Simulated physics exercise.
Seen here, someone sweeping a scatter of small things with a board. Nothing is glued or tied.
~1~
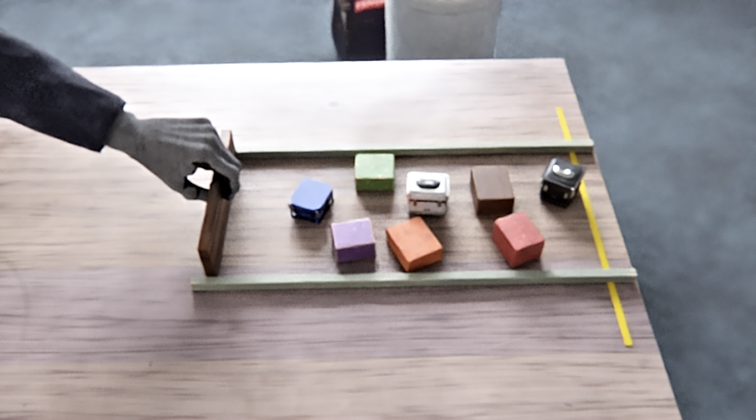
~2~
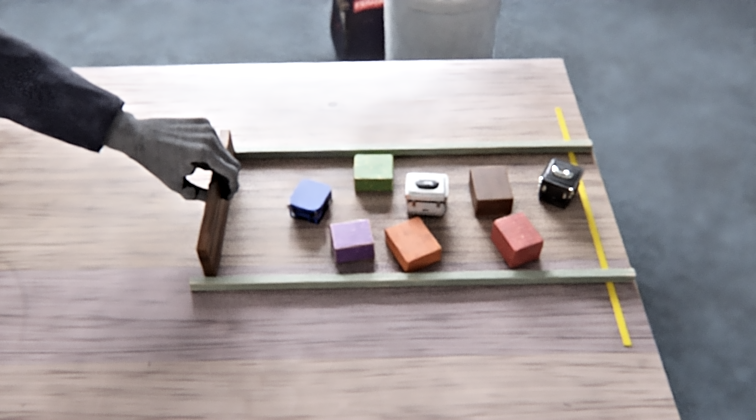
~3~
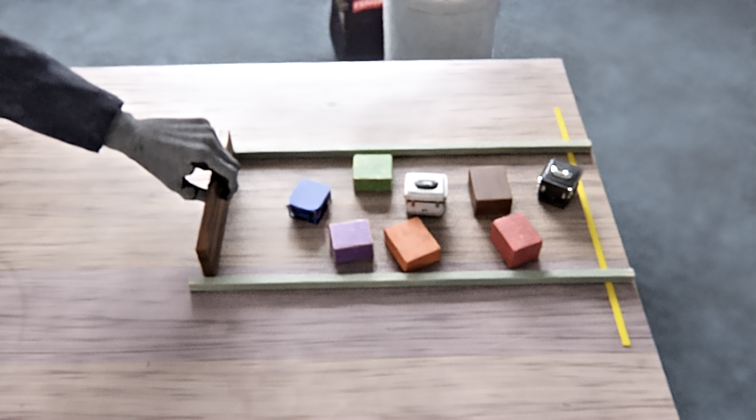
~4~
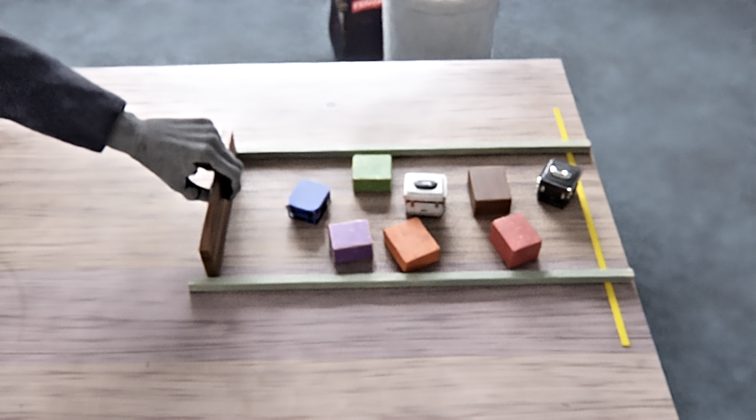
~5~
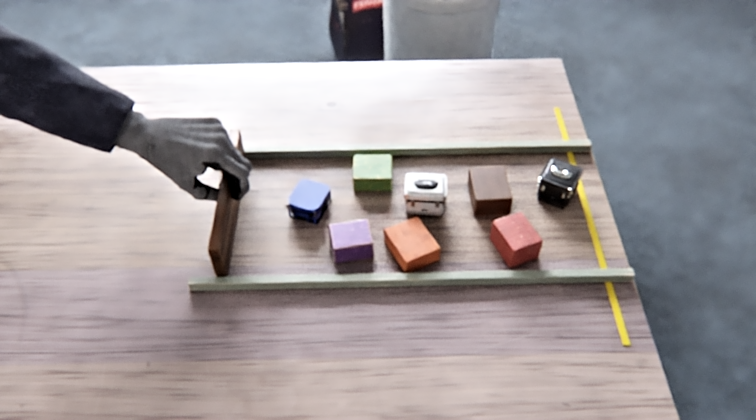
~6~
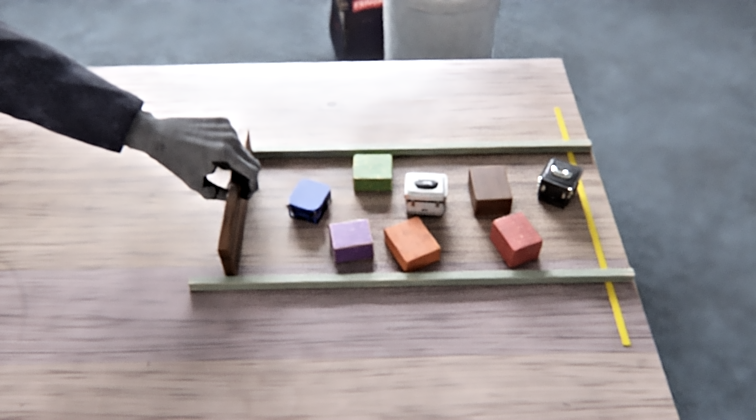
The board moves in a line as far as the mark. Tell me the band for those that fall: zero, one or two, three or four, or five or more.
As it turns out, the number that fall off is five or more.
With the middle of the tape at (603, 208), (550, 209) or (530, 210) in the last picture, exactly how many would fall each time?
Down on the floor: 8, 3 and 3.
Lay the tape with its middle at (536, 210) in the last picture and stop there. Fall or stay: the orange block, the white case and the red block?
The orange block remains up; the white case does not fall; the red block goes over.
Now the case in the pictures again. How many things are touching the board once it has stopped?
That makes 3.
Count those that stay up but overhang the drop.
That would be 3.
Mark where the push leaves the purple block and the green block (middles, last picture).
The purple block stops around (619, 238); the green block around (592, 159).
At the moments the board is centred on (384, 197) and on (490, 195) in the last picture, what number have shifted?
At the one place 5, at the other 8.
Soon after, none off yet; black case at rest near (559, 183); red block at rest near (516, 239); brown block at rest near (490, 190).
Then, none off yet; black case moved about its own width near (602, 180); red block moved about its own width near (583, 241); brown block moved well along near (568, 189).
At rest, the number that fall off is five or more; fallen, orange block, white case, brown block, red block and black case.
